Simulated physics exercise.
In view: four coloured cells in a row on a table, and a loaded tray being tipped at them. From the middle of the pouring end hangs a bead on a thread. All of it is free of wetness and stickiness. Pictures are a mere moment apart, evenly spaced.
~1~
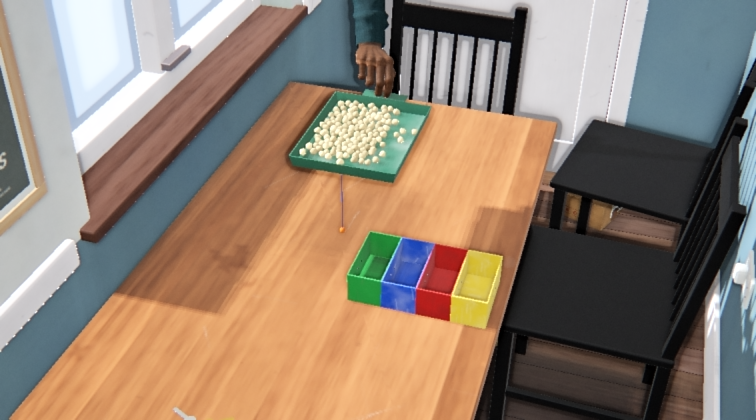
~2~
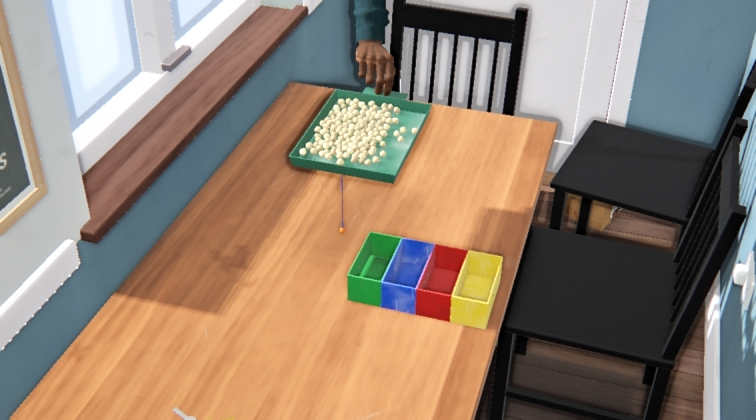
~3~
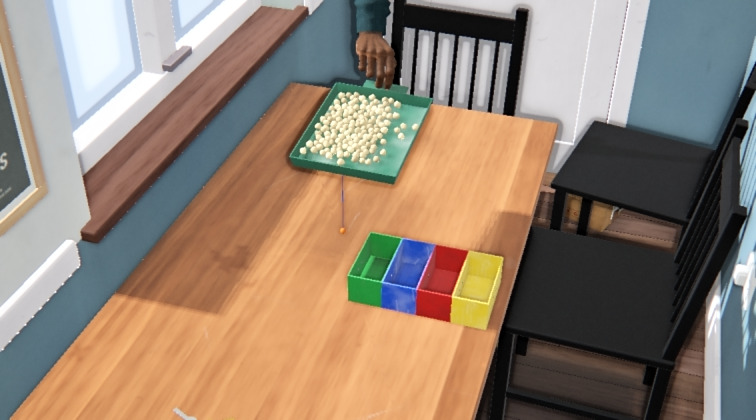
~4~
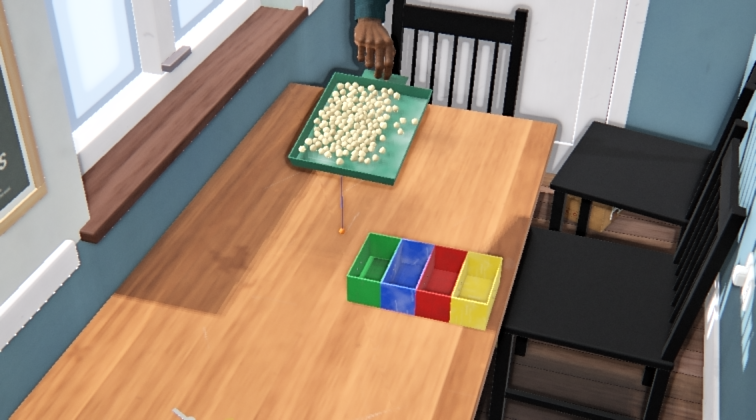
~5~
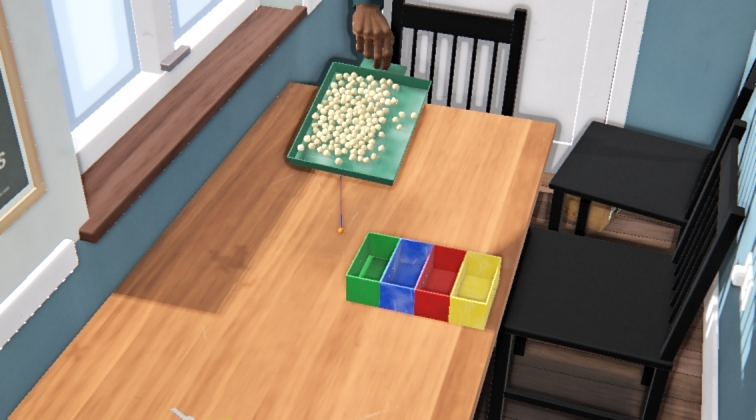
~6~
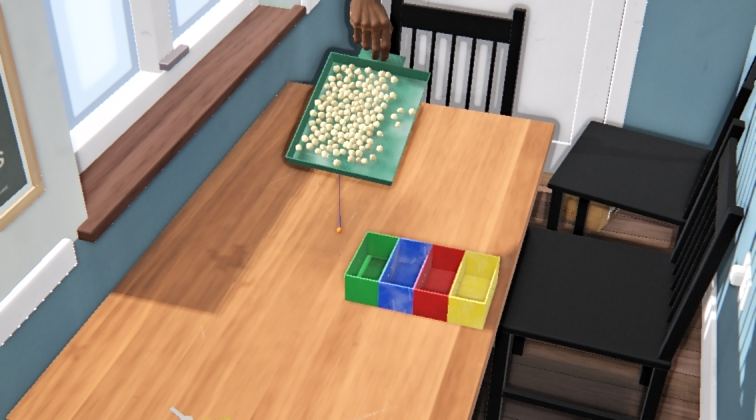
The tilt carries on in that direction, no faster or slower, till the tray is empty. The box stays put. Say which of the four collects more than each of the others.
The green one collects the most.
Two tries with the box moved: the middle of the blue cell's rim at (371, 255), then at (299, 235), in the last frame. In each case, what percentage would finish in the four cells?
You'd see around 80 per cent and then around 50 per cent.
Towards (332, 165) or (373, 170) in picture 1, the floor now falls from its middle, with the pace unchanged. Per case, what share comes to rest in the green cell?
I'd say roughly 0 percent with the first slope, 60 percent with the other.
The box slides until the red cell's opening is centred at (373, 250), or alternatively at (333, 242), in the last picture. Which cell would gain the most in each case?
It would be that red cell the first time and the yellow cell the second time.
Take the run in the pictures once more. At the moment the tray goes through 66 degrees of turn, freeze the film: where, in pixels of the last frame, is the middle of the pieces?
The load is centred about (352, 158).
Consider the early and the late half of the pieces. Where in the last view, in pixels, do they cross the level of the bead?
It goes through near (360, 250) first, then near (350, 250).
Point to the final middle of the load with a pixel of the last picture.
Once it all stops, the middle lies near (358, 286).
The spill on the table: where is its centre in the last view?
It centres at roughly (314, 293).
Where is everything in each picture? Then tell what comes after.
Corners of the pouring end at (292, 155) and (393, 172), level; middle of the load at (351, 131), macadamia nuts; bead on its thread at (343, 230); green cell at (364, 288); blue cell at (398, 295); red cell at (433, 302); yellow cell at (469, 310), in the first picture.
Corners of the pouring end at (292, 155) and (393, 173), level; middle of the load at (352, 130), in the second picture.
Corners of the pouring end at (293, 155) and (394, 175), tipped barely, lowest at the right corner; middle of the load at (352, 127), in the third picture.
Corners of the pouring end at (292, 156) and (393, 177), tipped a little, lowest at the right corner; middle of the load at (351, 121), in the fourth picture.
Corners of the pouring end at (291, 156) and (392, 178), tipped clearly, lowest at the right corner; middle of the load at (350, 116), in the fifth picture.
Corners of the pouring end at (289, 155) and (391, 179), tipped clearly, lowest at the right corner; middle of the load at (348, 113), about half on the move; green cell at (362, 288); blue cell at (396, 296); red cell at (431, 303); yellow cell at (466, 310), in the sixth picture.
Soon, tray tipped steeply; nearly all on the tray; a small part falling or outside the box.
A while on, tray tipped past a quarter turn; about a third on the tray; about a quarter in the green cell; a small part in the blue cell; about a third falling or outside the box.
Towards the end, tray tipped past a quarter turn; about half in the green cell; a small part in the blue cell; about half falling or outside the box.
Finally, tray tipped past a quarter turn; about half in the green cell; a small part in the blue cell; none in the yellow cell; none in the red cell; about half outside the box.
